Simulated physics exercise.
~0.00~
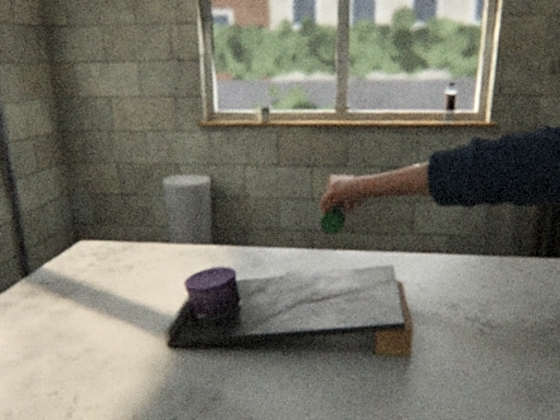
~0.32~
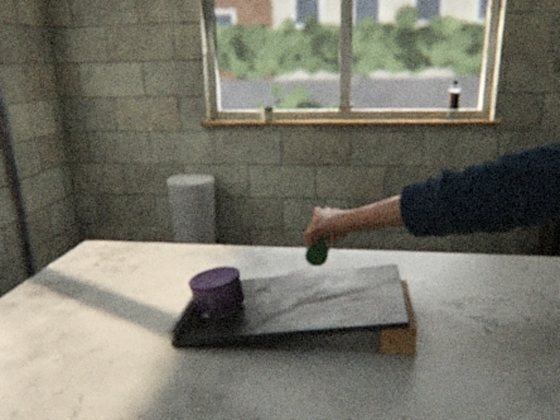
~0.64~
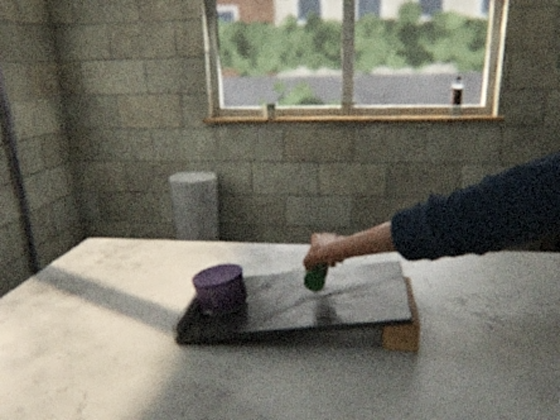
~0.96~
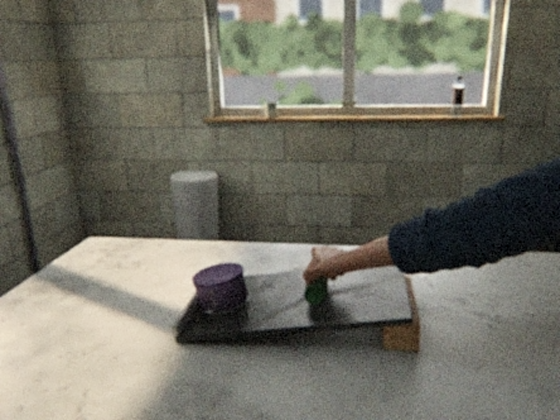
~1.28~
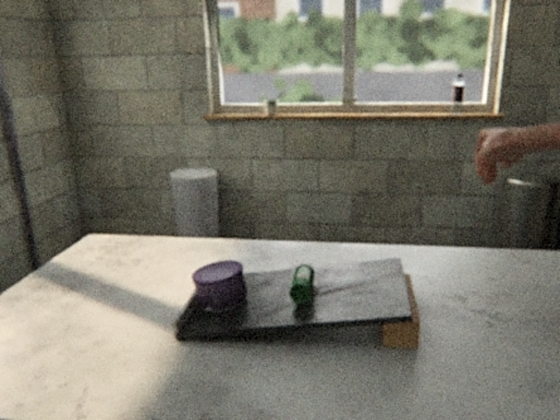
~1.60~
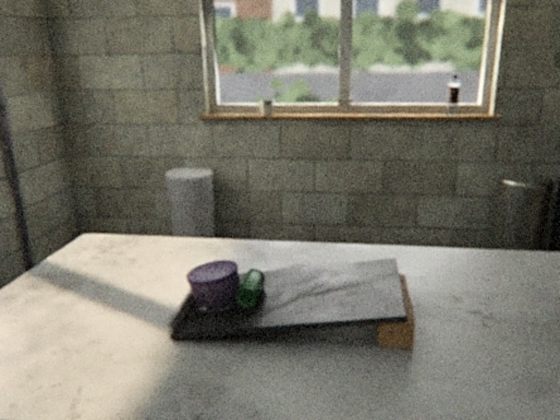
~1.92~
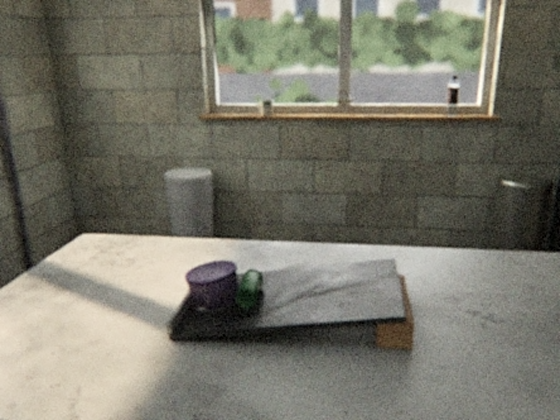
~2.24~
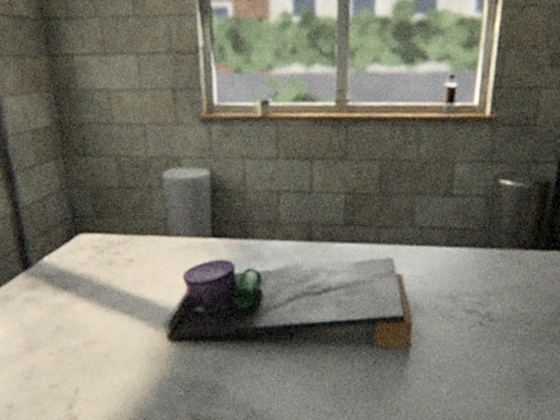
On a table below a window, a hand lowered a small green shaker on its side onto a sloping board and let go, and the shaker went down the slope to the left, ending up beside a purple tub that stayed put.
